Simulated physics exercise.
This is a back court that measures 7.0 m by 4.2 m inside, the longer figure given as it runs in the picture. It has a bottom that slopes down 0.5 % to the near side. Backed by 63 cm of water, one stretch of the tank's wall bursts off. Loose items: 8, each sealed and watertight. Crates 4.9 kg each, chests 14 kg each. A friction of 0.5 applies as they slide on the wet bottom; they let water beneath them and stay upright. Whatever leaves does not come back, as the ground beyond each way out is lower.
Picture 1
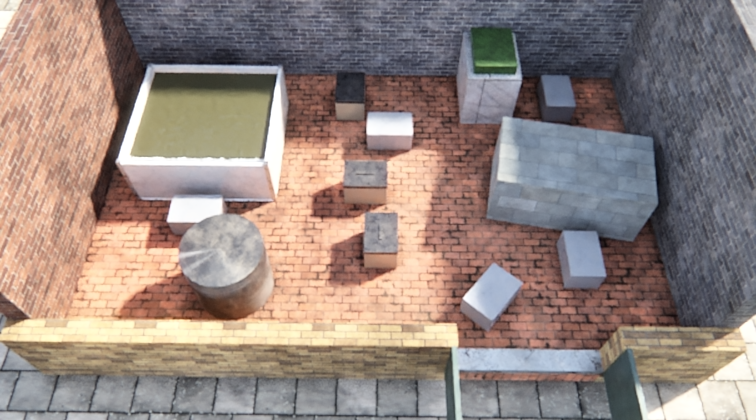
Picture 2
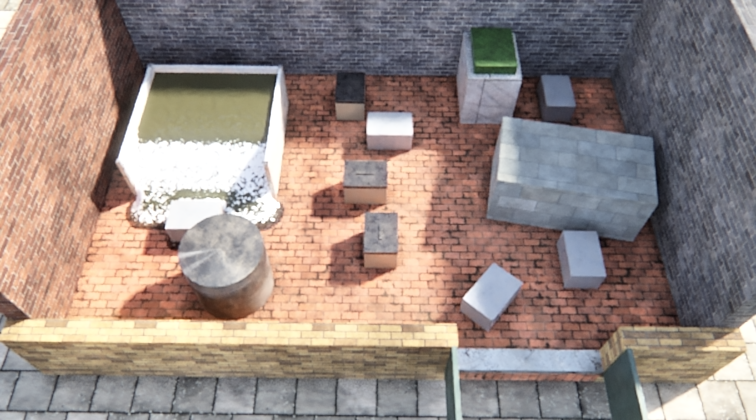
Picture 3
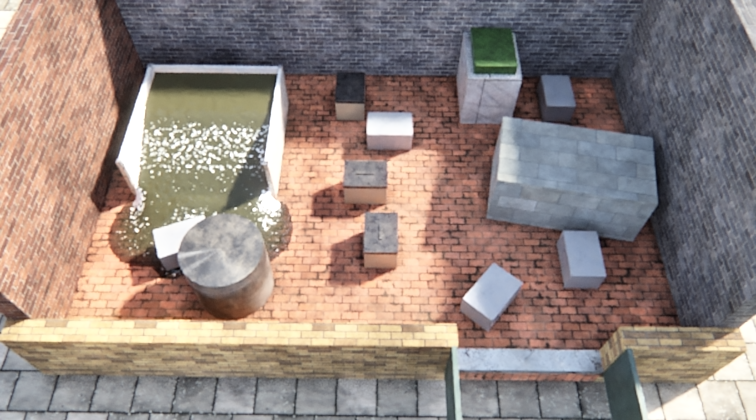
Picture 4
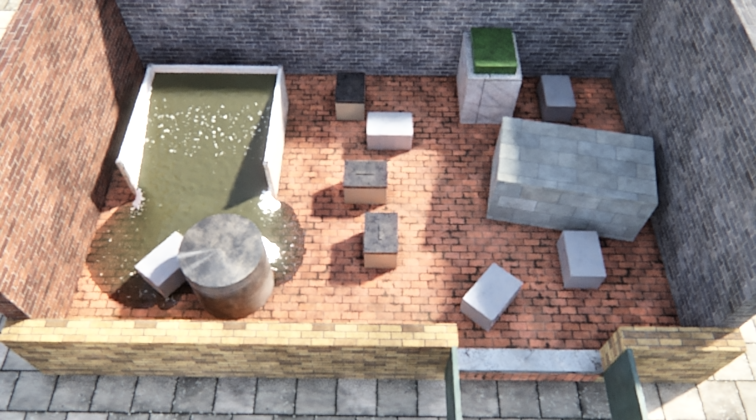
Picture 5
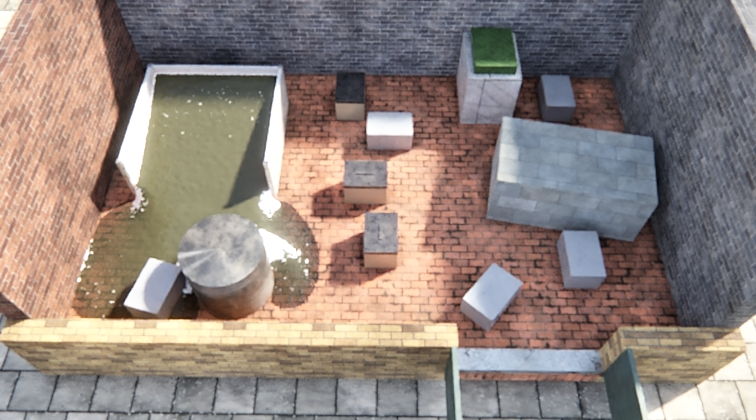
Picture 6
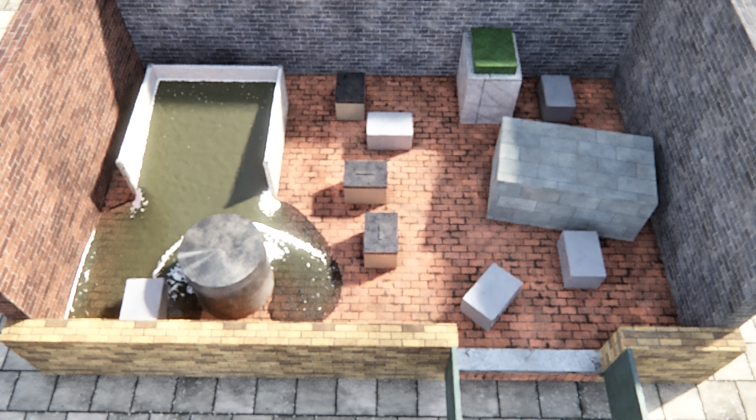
The clip opens on a brick-walled court with scattered blocks and a white-walled tank of murky green water at left. The tank's near wall gives way and water pours out in white foam, spreading around the round grey cylinder and carrying one pale crate toward the near-left corner, while the other blocks stay put.
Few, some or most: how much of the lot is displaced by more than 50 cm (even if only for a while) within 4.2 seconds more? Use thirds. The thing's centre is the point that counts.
Share: One to two thirds.
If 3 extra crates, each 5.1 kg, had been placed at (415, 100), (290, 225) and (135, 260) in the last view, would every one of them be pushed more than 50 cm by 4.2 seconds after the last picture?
Order as given: Stays inside it, goes farther, goes farther.
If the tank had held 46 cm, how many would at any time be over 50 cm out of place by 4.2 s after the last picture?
Count: 4.
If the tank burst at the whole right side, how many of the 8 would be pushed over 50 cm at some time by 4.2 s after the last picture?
Then the count would be 7.
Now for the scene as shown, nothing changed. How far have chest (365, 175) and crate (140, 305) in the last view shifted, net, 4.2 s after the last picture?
In turn: 0 cm, 60 cm.
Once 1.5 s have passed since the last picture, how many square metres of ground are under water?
Roughly 13 m2.
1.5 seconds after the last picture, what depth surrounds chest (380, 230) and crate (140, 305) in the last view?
Around 4 cm and 36 cm.
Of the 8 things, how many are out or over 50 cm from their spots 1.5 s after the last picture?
I count 2.
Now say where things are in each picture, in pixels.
In the first frame, a crate at (195, 208), on the bottom; a crate at (584, 253) rests on the ground; 2.6 m2 under water; 0 of 8 have shifted.
In the second frame, a crate at (193, 215), on the bottom, 10 cm from its start; a crate at (584, 253) rests on the ground; 3.5 m2 under water; 1 of 8 have shifted.
In the third frame, a crate at (182, 236) rests on the ground, 42 cm from its start; a crate at (584, 253) rests on the ground; water covers 4.5 m2; 1 of 8 have shifted.
In the fourth frame, a crate at (167, 258), on the bottom, 74 cm from its start; a crate at (584, 253), on the bottom; 5.4 m2 under water; 1 of 8 have shifted.
In the fifth frame, a crate at (154, 285), on the bottom, 110 cm from its start; a crate at (584, 253) rests on the ground; 6.4 m2 under water; 1 of 8 have shifted.
In the sixth frame, a crate at (141, 303), afloat, 133 cm from its start; a crate at (584, 253), on the bottom; 7.1 m2 under water; 1 of 8 have shifted.
Then, 0.4 s after the last picture 1 of 8 are over 50 cm from their spots; 1 afloat.
Then, 1.5 s after the last picture 2 of 8 are over 50 cm from their spots; 1 afloat.
Then, 2.8 s after the last picture 4 of 8 are over 50 cm from their spots; 2 afloat.
Then, 4.2 s after the last picture 4 of 8 are over 50 cm from their spots, and 4 have been at some point; 4 afloat.
